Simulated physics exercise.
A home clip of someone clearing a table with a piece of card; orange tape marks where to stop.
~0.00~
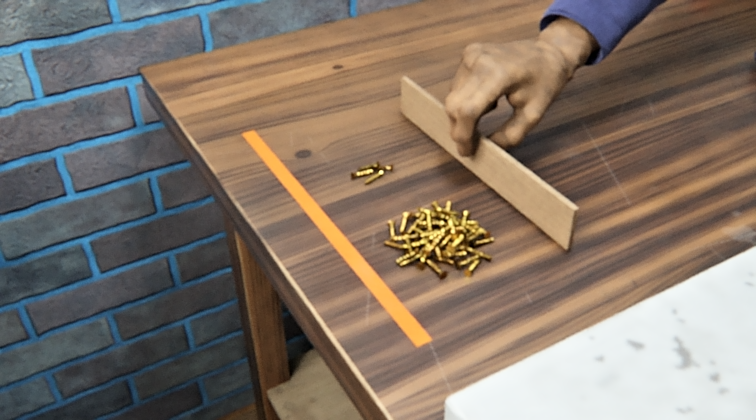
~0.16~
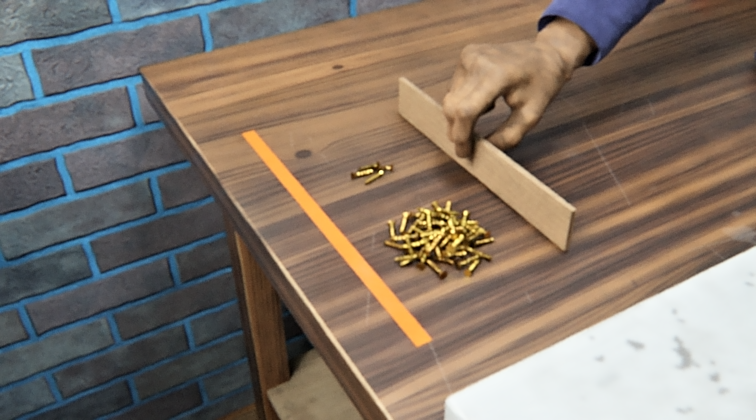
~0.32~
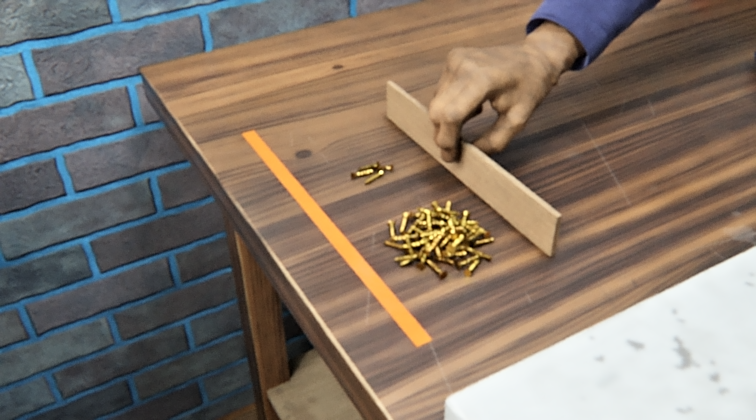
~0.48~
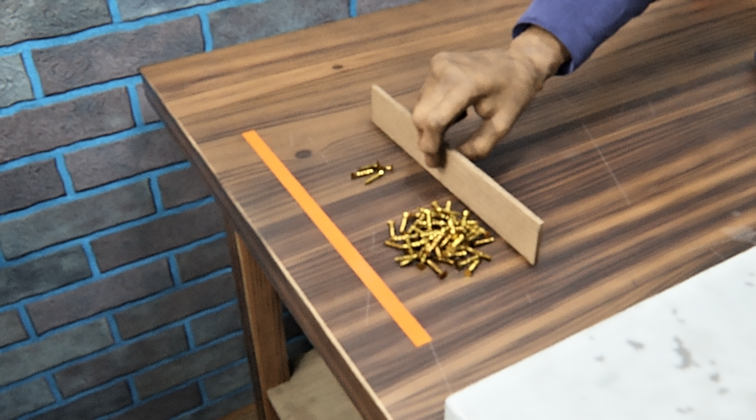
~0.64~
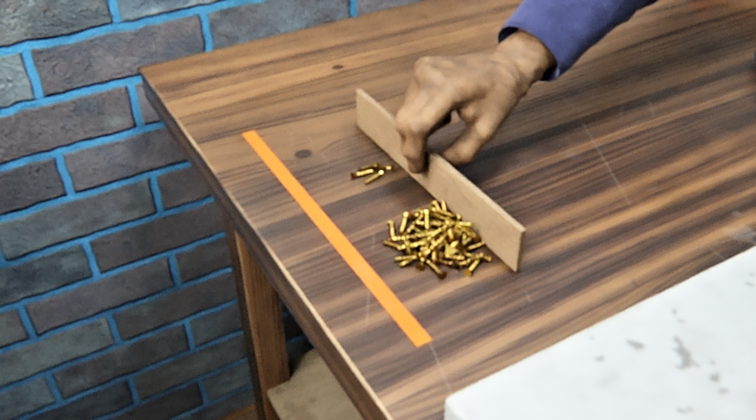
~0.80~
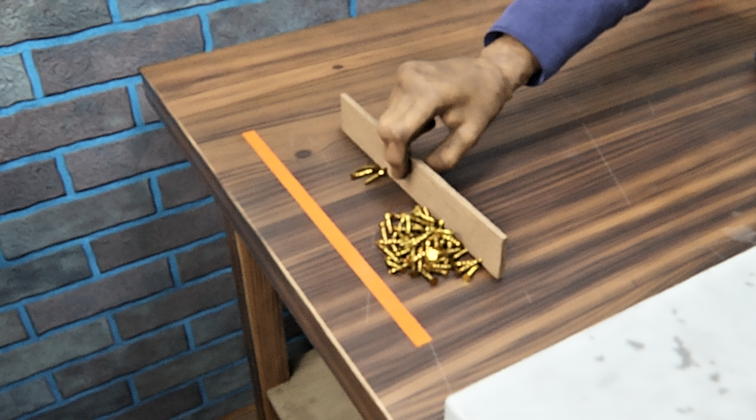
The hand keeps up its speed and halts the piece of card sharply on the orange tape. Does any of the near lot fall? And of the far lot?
The near lot tumbles over the end, in part at least and the far lot all stops short of the edge.
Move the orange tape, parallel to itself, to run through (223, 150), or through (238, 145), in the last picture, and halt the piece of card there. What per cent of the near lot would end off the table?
The first gives 80 %, the second 50 %.
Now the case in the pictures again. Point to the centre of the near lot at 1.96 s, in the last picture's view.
Around (333, 281).
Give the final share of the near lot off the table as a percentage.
Some 10 per cent.
After 1.23 s, piece of card still moving, near (362, 172); near lot all on the table, its front near (351, 282); far lot all on the table, its front near (318, 185).
After 1.68 s, piece of card stopped at the orange tape; near lot only a few over the edge; far lot all on the table, its front near (272, 199).
After 1.96 s, piece of card stopped at the orange tape; near lot a little over the edge; far lot all on the table, its front near (272, 199).
In the end (2.2 s), piece of card stopped at the orange tape; near lot a little over the edge; far lot all on the table, its front near (272, 199).
